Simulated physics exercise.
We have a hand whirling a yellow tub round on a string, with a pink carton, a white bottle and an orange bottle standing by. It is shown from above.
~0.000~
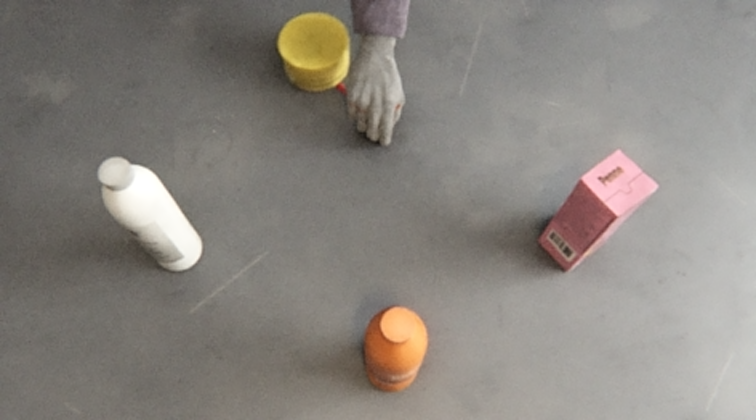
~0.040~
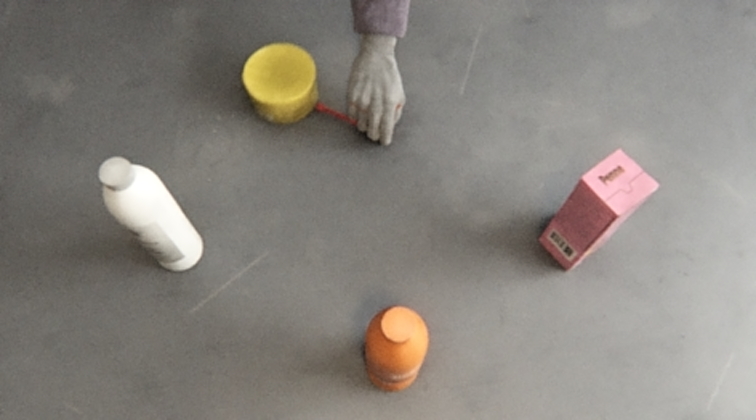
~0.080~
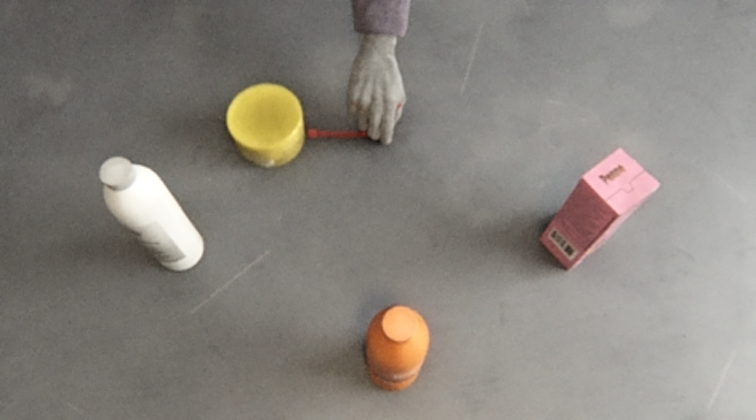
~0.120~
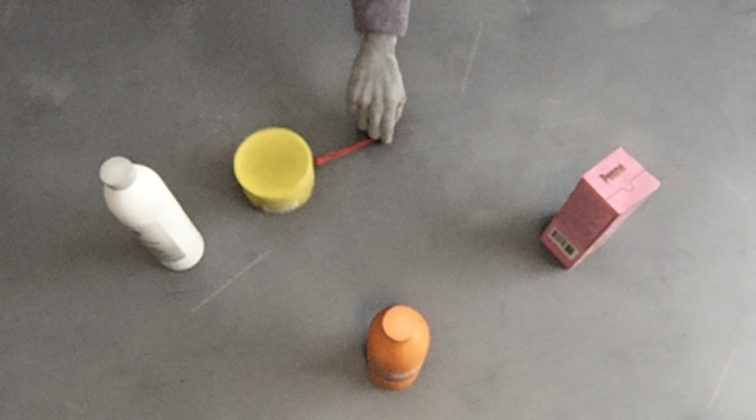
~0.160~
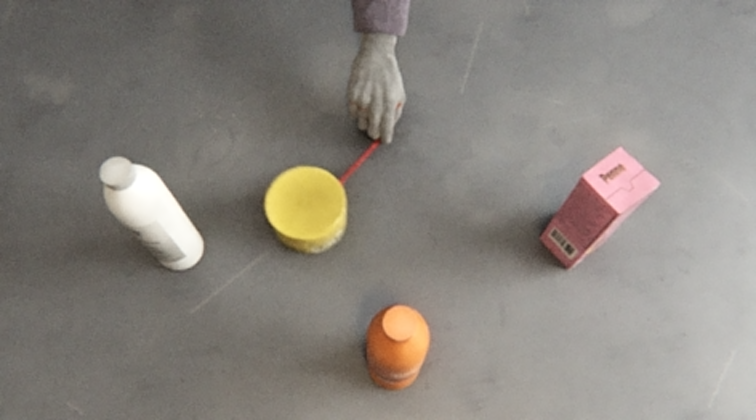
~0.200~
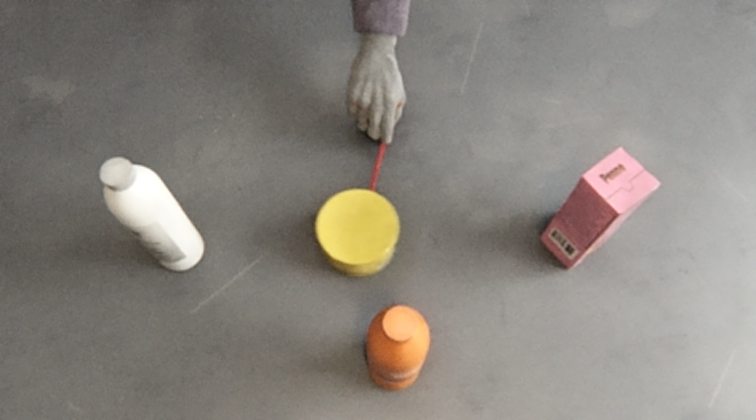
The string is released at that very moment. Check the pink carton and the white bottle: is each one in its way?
As I see it, the pink carton is in its way, the white bottle is out of its way.
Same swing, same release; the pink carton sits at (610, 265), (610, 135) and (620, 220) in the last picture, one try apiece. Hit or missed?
Hit, then not hit, then hit.
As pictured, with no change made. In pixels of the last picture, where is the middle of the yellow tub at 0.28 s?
At that time it is around pixel (469, 241).
After 0.28 s, tub near (468, 241).
After 0.40 s, tub near (524, 255); pink carton pushed aside.
In the end, tub near (526, 272); pink carton pushed aside. The pink carton takes the knock and the white bottle stays untouched.
